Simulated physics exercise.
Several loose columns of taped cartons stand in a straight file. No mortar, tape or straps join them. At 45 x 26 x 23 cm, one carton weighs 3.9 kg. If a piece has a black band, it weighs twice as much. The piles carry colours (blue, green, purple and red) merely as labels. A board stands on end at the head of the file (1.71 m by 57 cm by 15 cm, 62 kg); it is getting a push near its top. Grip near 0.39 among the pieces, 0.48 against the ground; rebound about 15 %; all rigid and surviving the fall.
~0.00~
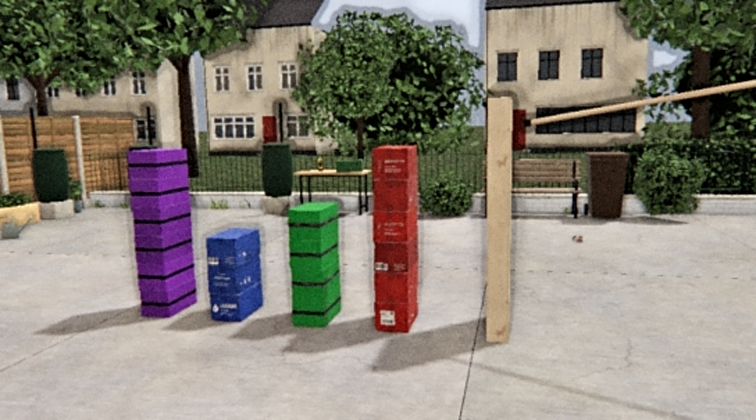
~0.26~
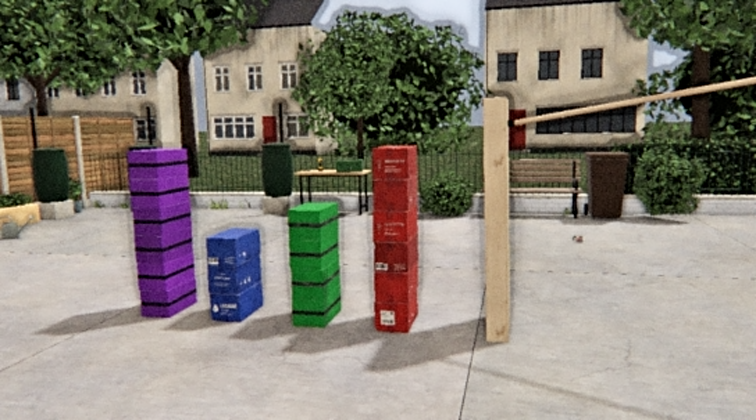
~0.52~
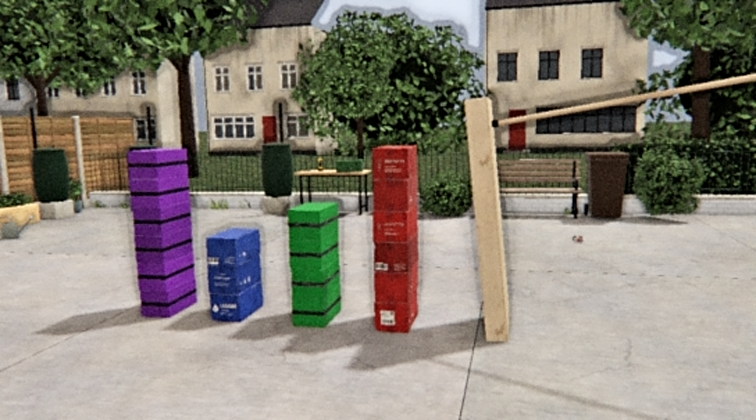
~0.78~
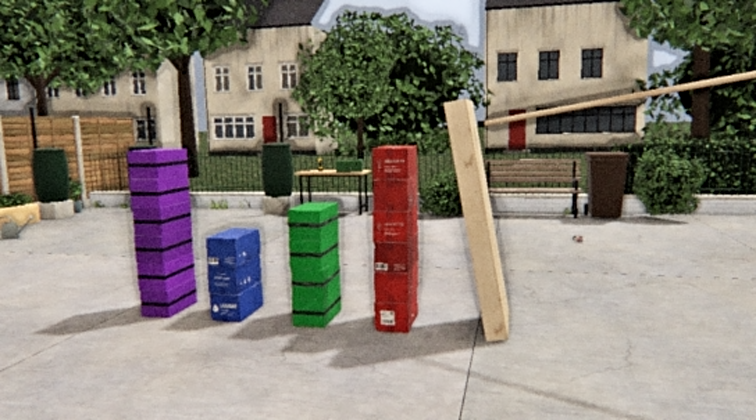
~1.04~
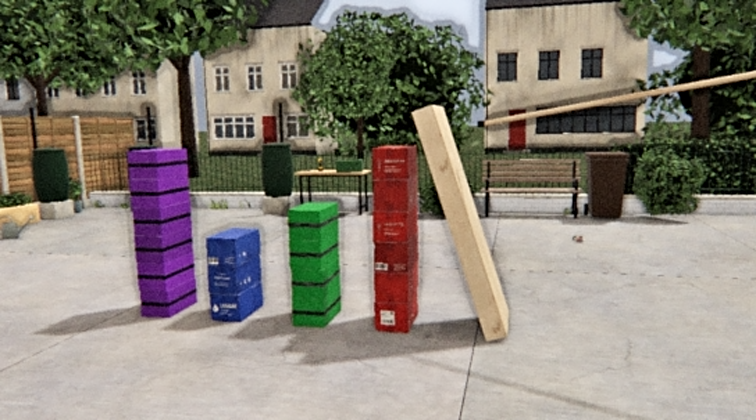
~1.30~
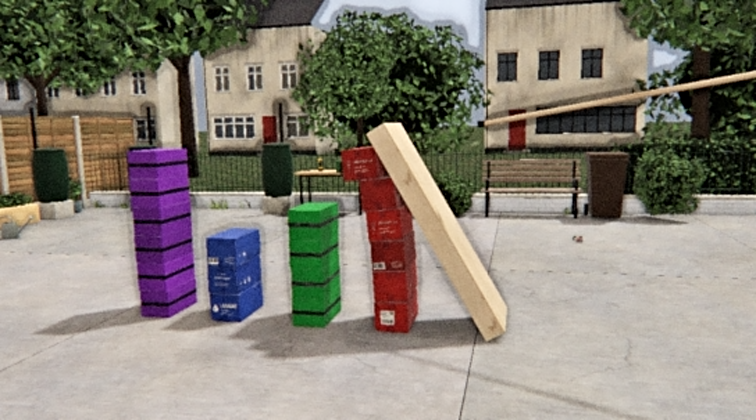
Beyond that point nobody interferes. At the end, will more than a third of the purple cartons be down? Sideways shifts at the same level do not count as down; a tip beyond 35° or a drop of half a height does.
Yes.
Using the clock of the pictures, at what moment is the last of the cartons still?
At roughly 4.5 seconds.
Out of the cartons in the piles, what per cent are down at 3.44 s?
It's 45 percent at that point.
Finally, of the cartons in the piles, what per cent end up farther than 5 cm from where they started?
85 in a hundred.
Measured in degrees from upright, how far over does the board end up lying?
The board settles some 60 degrees away from upright.
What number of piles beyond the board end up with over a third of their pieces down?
The answer is 4.
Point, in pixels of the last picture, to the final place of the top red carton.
At about (109, 264).
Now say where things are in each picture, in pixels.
In the first frame (places mark the middle of the side facing us), pole end (528, 123) 9 cm short, board 0° from upright; top purple carton (173, 163); top red carton (390, 164); the rest undisturbed.
In the second frame, pole end (512, 123) 26 mm in, board 1° from upright; top purple carton (173, 163).
In the third frame, pole end (496, 124) 14 cm in, board 5° from upright; top purple carton (173, 163); the rest undisturbed.
In the fourth frame, pole end (482, 124) 24 cm in, stopped, board 10° from upright; top purple carton (173, 163); the rest undisturbed.
In the fifth frame, pole end (482, 124) 24 cm in, stopped, board 18° from upright; top purple carton (173, 163); the rest undisturbed.
In the sixth frame, pole end (482, 124) 24 cm in, stopped, board 30° from upright; top purple carton (173, 163); top red carton (359, 165) leaning 5°; steepest lean 5°, the carton at (377, 195); 5 disturbed, none down.
After 1.58 s, board 46° from upright; none of the 6 purple cartons down (4 of 19 in all colours); top purple carton unmoved; top red carton leaning 35°, 17 cm lower.
After 1.92 s, board 63° from upright; none of the 6 purple cartons down (7 of 19 in all colours); top purple carton unmoved; top green carton leaning 21°, 17 cm lower.
After 3.44 s, board 62° from upright; none of the 6 purple cartons down (9 of 19 in all colours); top purple carton leaning 25°; top green carton leaning 55°, 38 cm lower.
After 3.90 s, board 62° from upright; 6 of the 6 purple cartons down (16 of 19 in all colours); top purple carton leaning 72°, 90 cm lower; top blue carton leaning 66°, 20 cm lower.
At rest (4.7 s), board 62° from upright; 6 of the 6 purple cartons down (16 of 19 in all colours); top purple carton on its side; top red carton on its side. That is 100 per cent. As the last picture would show them, middles, top red carton near (109, 264).
